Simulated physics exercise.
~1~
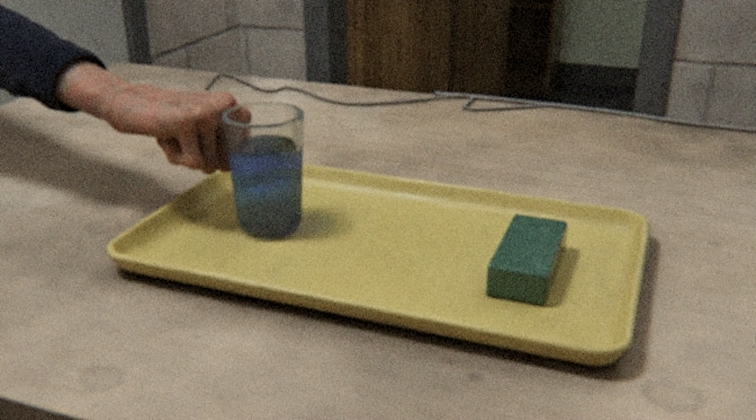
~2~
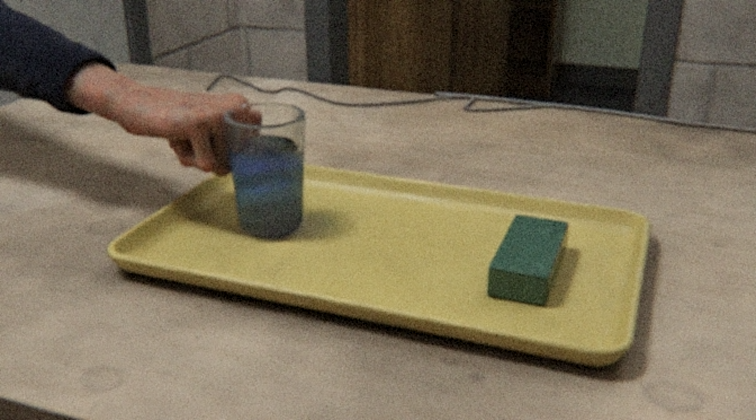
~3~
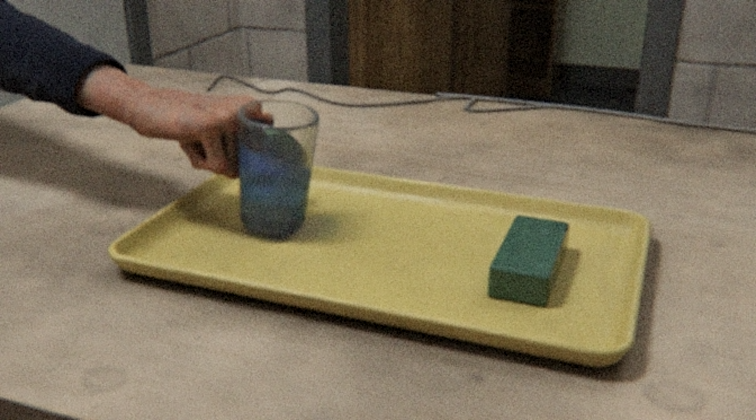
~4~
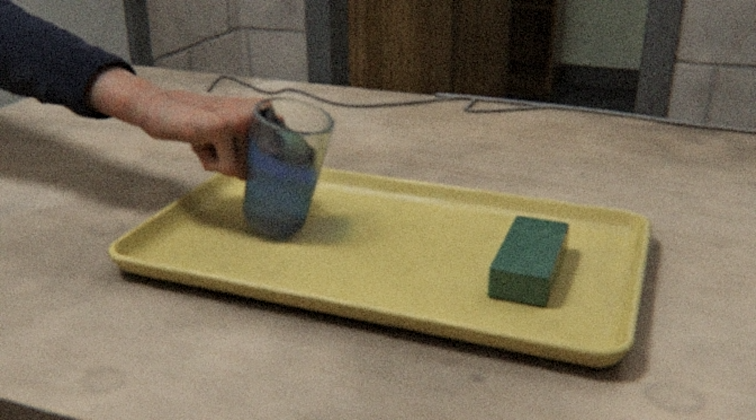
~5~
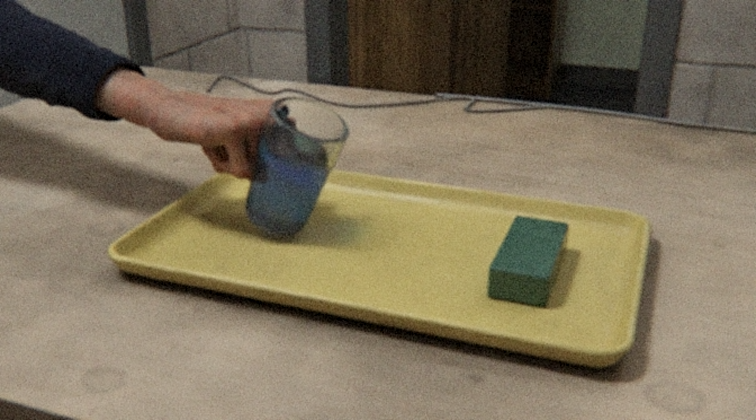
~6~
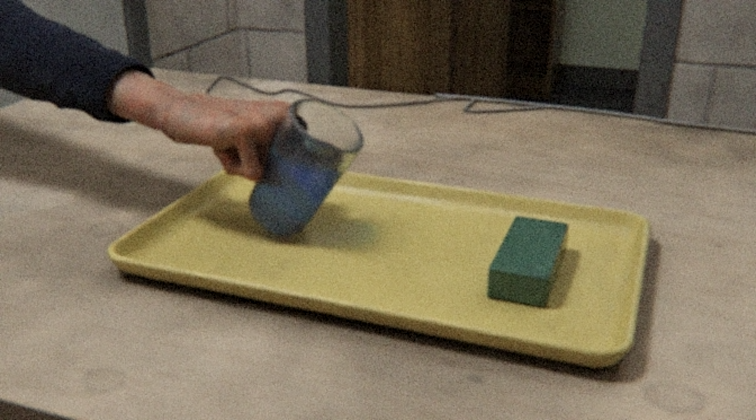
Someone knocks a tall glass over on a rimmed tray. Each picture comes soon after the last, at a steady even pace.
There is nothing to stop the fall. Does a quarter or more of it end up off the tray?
No, most likely the tray will catch three quarters or more.
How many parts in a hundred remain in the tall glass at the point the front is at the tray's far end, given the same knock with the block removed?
About 45 per cent.
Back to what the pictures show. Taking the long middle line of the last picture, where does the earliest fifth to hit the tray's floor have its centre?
Landing point: About (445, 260).
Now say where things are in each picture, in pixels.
In the first frame, tilt 0°; right rim (297, 120); surface from (240, 139) to (298, 147); the tray's far rim is at (638, 275); a block is fixed to the tray further along.
In the second frame, tilt 0°; right rim (299, 121); surface from (241, 140) to (299, 148).
In the third frame, tilt 7°; right rim (313, 125); surface from (252, 120) to (301, 152).
In the fourth frame, tilt 15°; right rim (328, 130); surface from (265, 108) to (318, 157).
In the fifth frame, tilt 22°; right rim (343, 139); surface from (272, 137) to (332, 158).
In the sixth frame, tilt 31°; right rim (357, 149); surface from (276, 150) to (344, 157).
A moment on, the tall glass lies on its side and 83 per cent is in the glass, 13 on the tray and 4 above or beyond its rim.
Next, the tall glass lies on its side and 43 per cent is in the glass, 43 on the tray and 14 above or beyond its rim.
Then the tall glass lies on its side and 24 per cent is in the glass, 59 on the tray and 17 above or beyond its rim.
Later the tall glass lies on its side and 14 per cent is in the glass, 79 on the tray and 8 above or beyond its rim.
In the end 92 per cent is held by tray and glass, 8 is off the tray.
